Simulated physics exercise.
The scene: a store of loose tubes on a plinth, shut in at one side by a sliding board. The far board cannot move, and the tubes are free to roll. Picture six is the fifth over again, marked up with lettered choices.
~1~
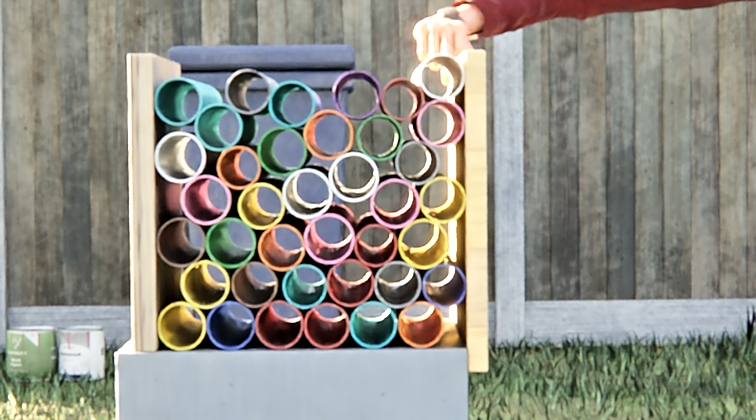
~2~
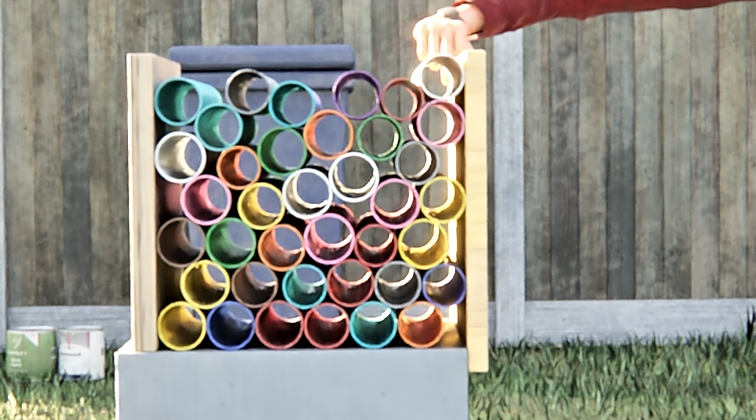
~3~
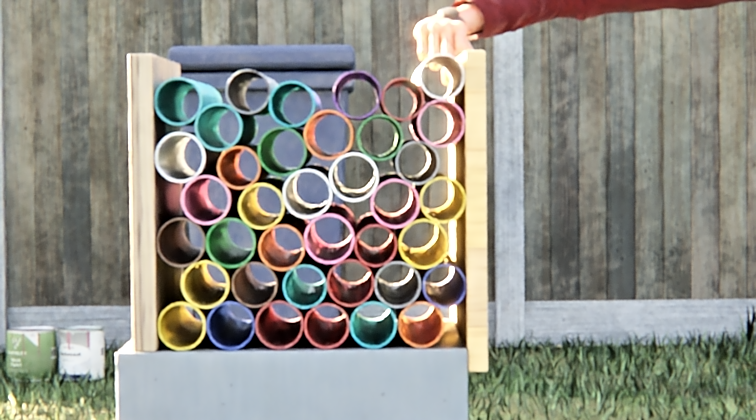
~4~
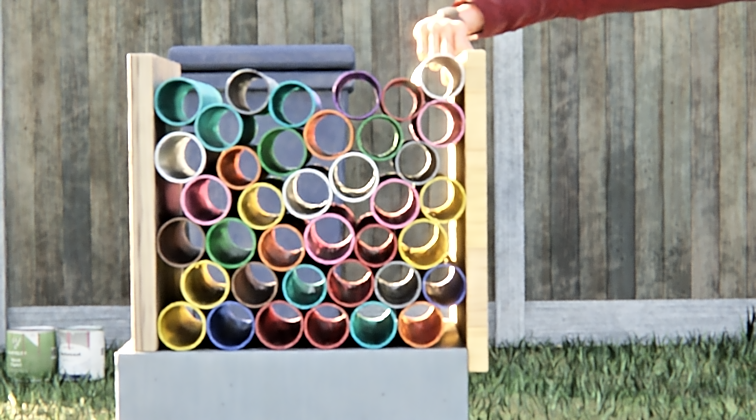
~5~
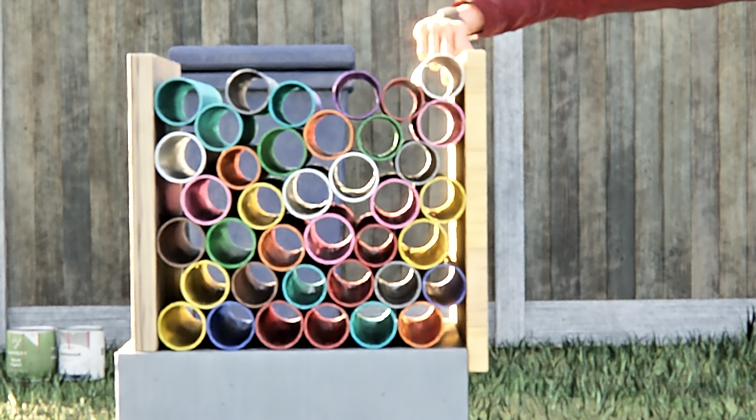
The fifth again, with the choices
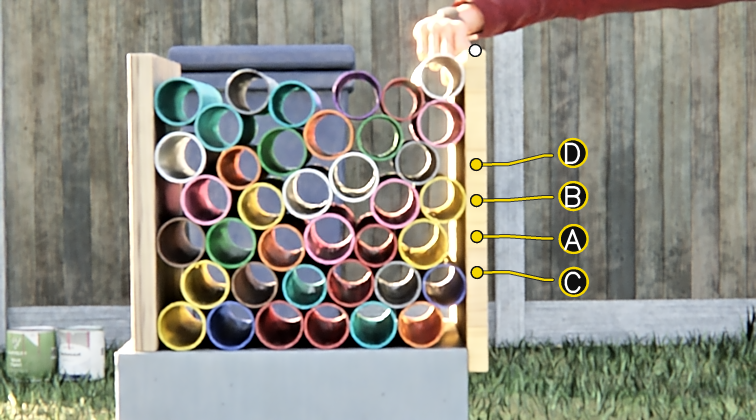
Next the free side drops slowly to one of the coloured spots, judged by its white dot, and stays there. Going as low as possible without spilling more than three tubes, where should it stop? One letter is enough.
The answer is mark B.
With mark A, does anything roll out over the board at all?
At A: Yes.
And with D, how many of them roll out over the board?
The count is one.
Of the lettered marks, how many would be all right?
Two of them.
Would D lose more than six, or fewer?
At D, fewer than six.
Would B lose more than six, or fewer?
At B, fewer than six.
On the marked copy, A at (477, 237); B at (477, 200); C at (477, 273); D at (476, 164); the white dot at (476, 50).
With B. Early on, top of the board (465, 120).
Further on, top of the board (466, 198).
At the end, top of the board (466, 200), three out over the board.
As for the rest, A more than three out over the board; C more than three out over the board; D one out over the board.
